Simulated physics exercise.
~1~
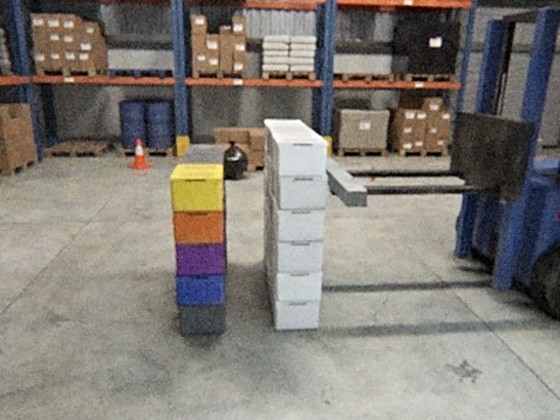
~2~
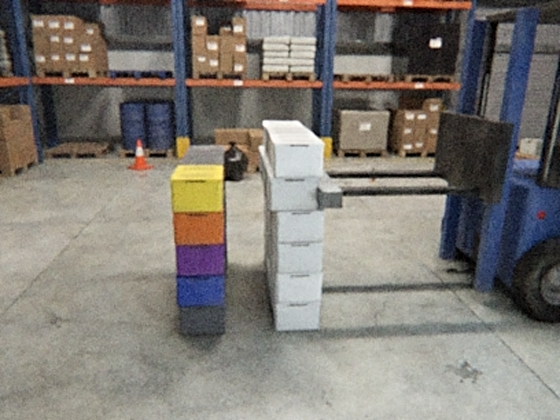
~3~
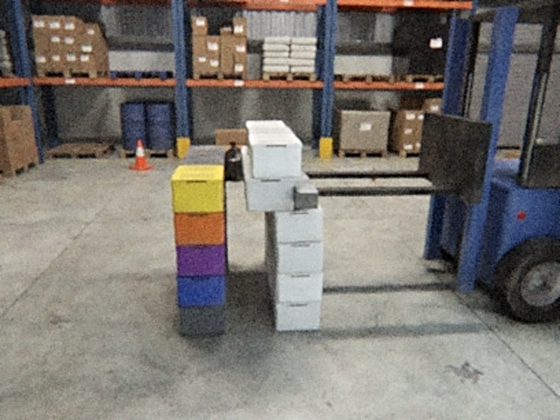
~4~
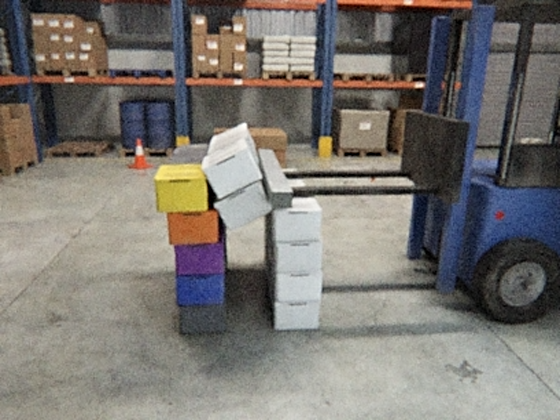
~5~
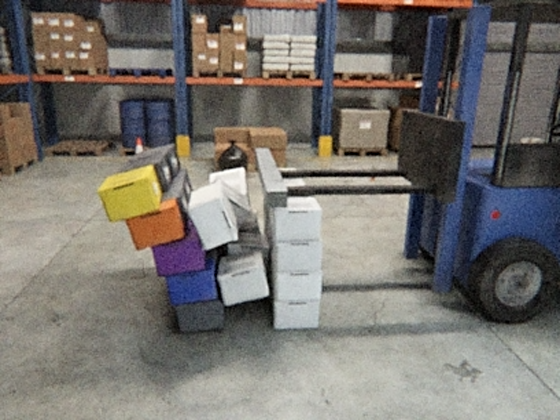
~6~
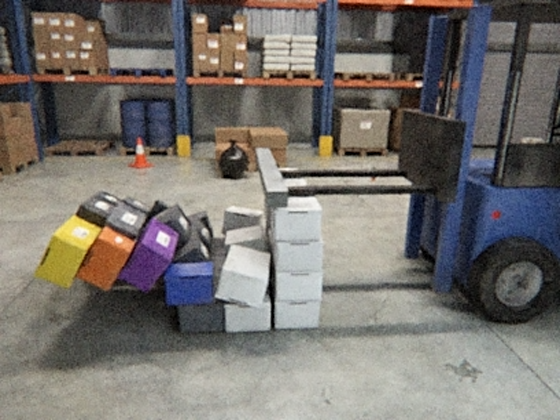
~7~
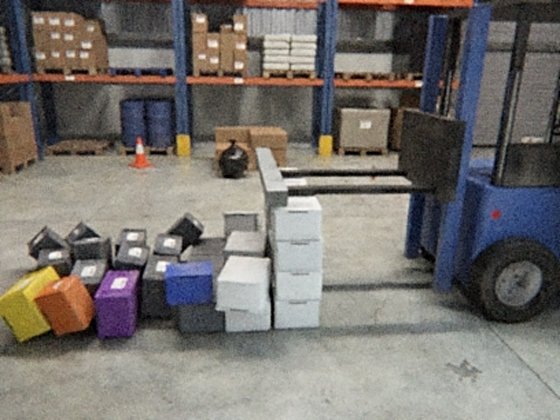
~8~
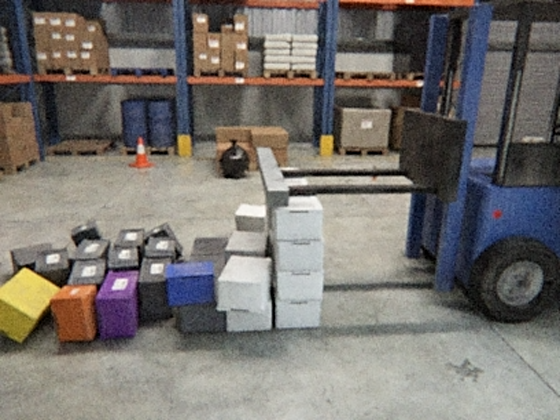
At first, a column of white boxes stands beside a coloured column of yellow, orange, purple, blue and grey in a warehouse, with a blue lift truck at the right. The truck moves left, and the beam on its forks pushes the upper white boxes toward the coloured stack. They tilt and drop into the gap, shoving the yellow and orange boxes left as the beam stops. The coloured stack leans, then topples leftward. Finally, yellow, orange and purple boxes lie on the floor among dark ones, while four white boxes remain stacked beneath the beam.
